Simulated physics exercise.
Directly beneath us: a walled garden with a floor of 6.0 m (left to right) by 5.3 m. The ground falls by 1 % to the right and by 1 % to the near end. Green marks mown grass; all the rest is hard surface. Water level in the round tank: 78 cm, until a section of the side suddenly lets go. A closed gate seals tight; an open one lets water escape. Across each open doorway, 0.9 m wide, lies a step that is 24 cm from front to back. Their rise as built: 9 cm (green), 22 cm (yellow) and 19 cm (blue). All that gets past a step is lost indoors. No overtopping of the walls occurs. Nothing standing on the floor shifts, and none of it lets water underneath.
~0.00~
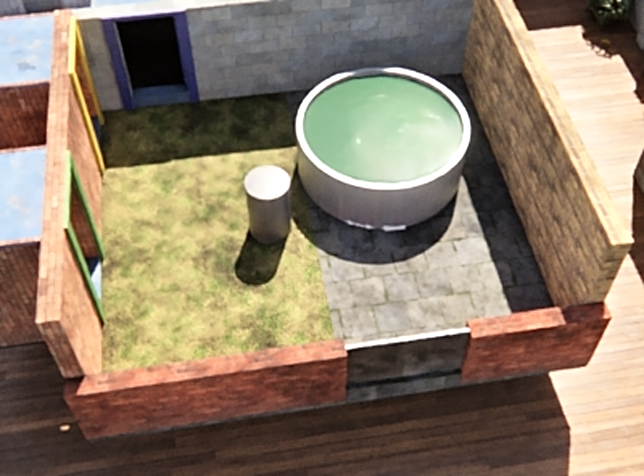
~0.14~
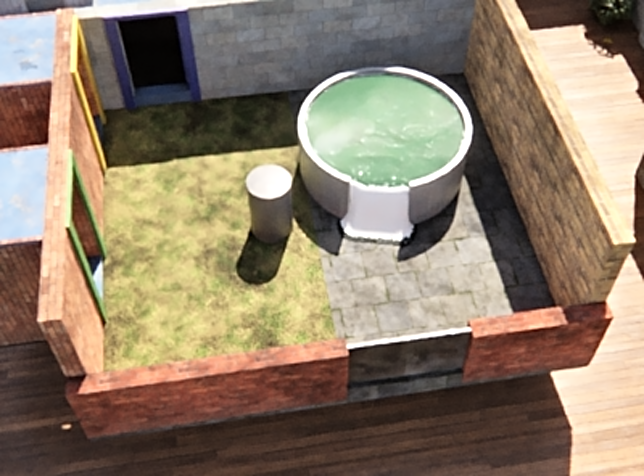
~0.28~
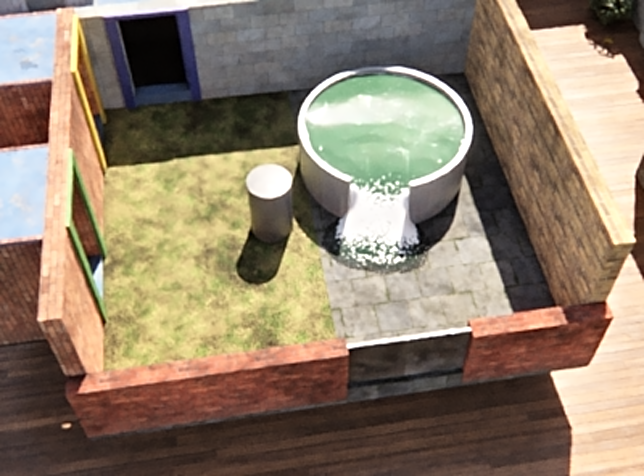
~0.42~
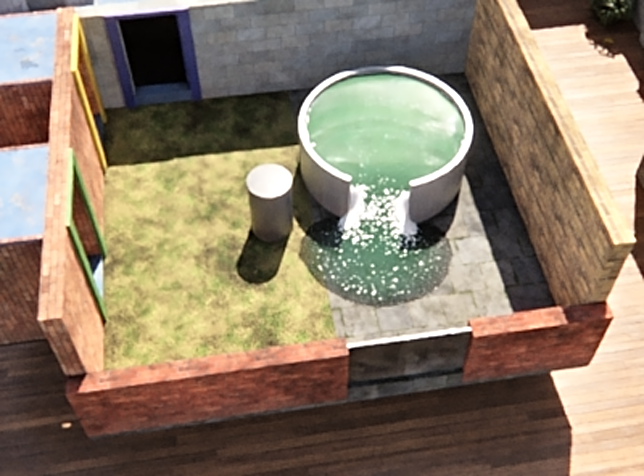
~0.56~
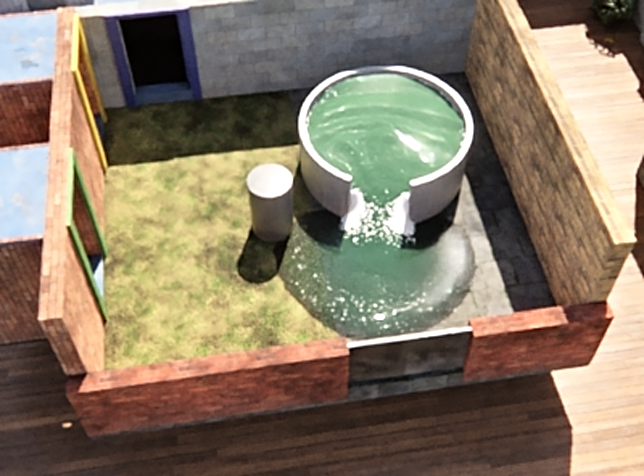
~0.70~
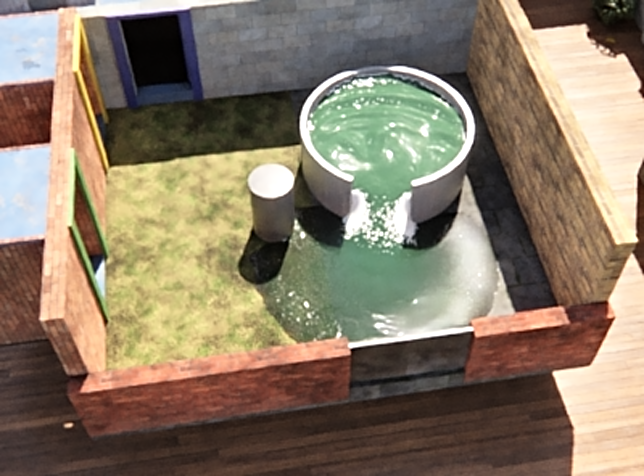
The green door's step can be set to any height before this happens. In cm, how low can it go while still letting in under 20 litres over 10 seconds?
I would say 9 cm.
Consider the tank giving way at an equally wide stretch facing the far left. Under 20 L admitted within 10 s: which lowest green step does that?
Then 6.5 cm.
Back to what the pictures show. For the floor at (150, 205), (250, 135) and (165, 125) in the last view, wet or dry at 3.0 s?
Point by point, the first is spared, the second spared and the third spared.
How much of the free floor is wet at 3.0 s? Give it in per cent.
Some 55 per cent of it.
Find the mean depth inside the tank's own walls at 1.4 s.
About 57 cm.
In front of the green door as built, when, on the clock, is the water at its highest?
Peak: Close to 3.8 s.
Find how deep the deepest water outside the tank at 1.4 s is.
About 39 cm.
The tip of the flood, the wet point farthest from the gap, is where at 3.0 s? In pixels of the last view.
Lab note: Front tip approx. at (106, 405).
After 1.4 s water covers 30 % of the floor, deepest (39 cm) near (386, 230); it has not reached the green door.
After 3.0 s water covers 55 % of the floor, deepest (34 cm) near (569, 341); 6 cm at the green door, 0 litres in over its 9 cm step.
After 10.0 s water covers 100 % of the floor, deepest (18 cm) near (556, 343); 8 cm at the green door, 19 litres in over its 9 cm step.
At the green door as built, the water arrived by 3.0 s and peaked near 13 cm at 3.8 s.
Run again over the same 10 s with other heights there, 31 litres in over 8 cm, 5 litres over 11 cm. The limit of 20 litres is kept from about 9 cm up.
